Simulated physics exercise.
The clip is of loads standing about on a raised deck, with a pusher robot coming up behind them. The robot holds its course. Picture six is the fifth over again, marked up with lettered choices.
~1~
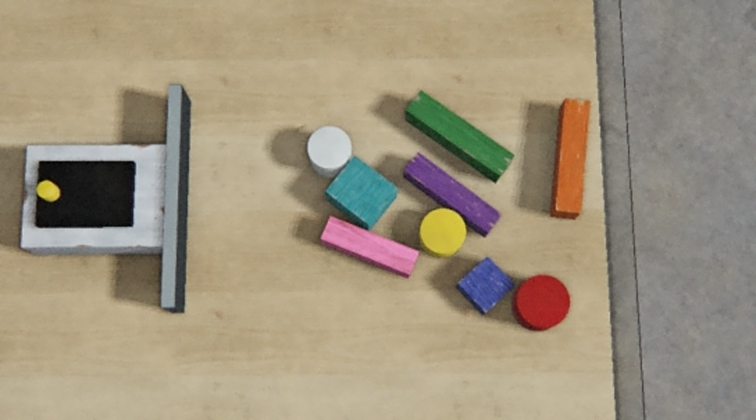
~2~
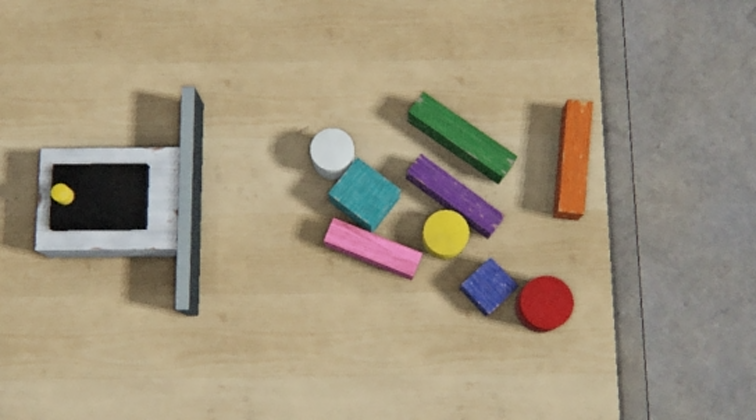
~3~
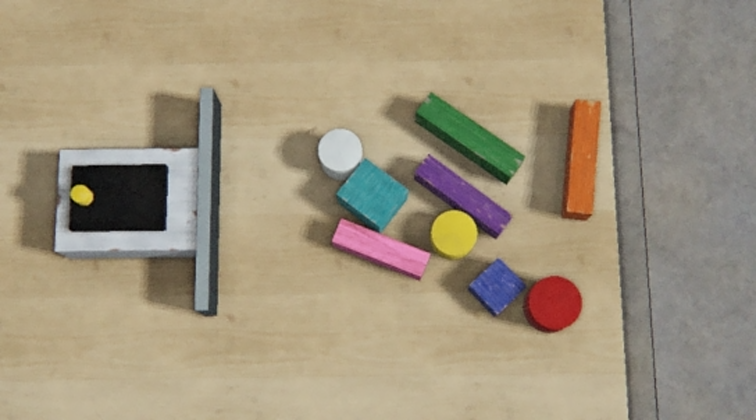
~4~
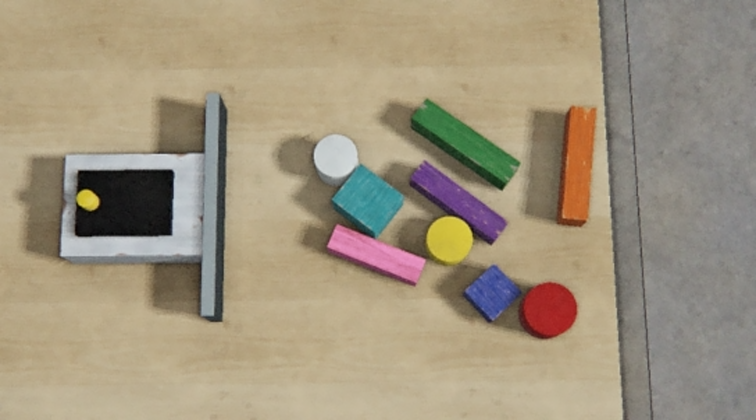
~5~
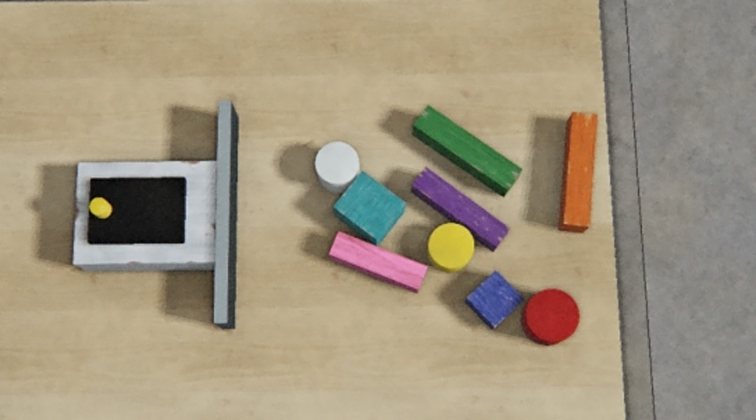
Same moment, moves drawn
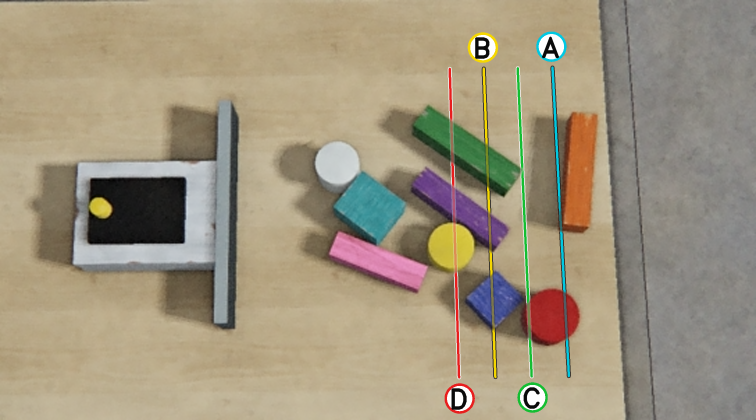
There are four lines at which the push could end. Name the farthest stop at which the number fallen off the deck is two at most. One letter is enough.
It can go as far as C.
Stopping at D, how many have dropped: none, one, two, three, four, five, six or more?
In all, none.
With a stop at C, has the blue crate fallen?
No.
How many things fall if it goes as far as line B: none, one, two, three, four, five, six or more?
The count is none.
On the copy, A at (560, 217); B at (489, 218); C at (524, 217); D at (454, 218).
On C. First, robot (253, 209); white canister (361, 165); pink stick (388, 266).
Then, robot (362, 207); purple bar (515, 213); green bar (496, 140).
Finally, robot (448, 206); orange bar over the edge; red canister over the edge; two fallen.
By contrast, A drops four; B is within the limit but short; D is within the limit but short.
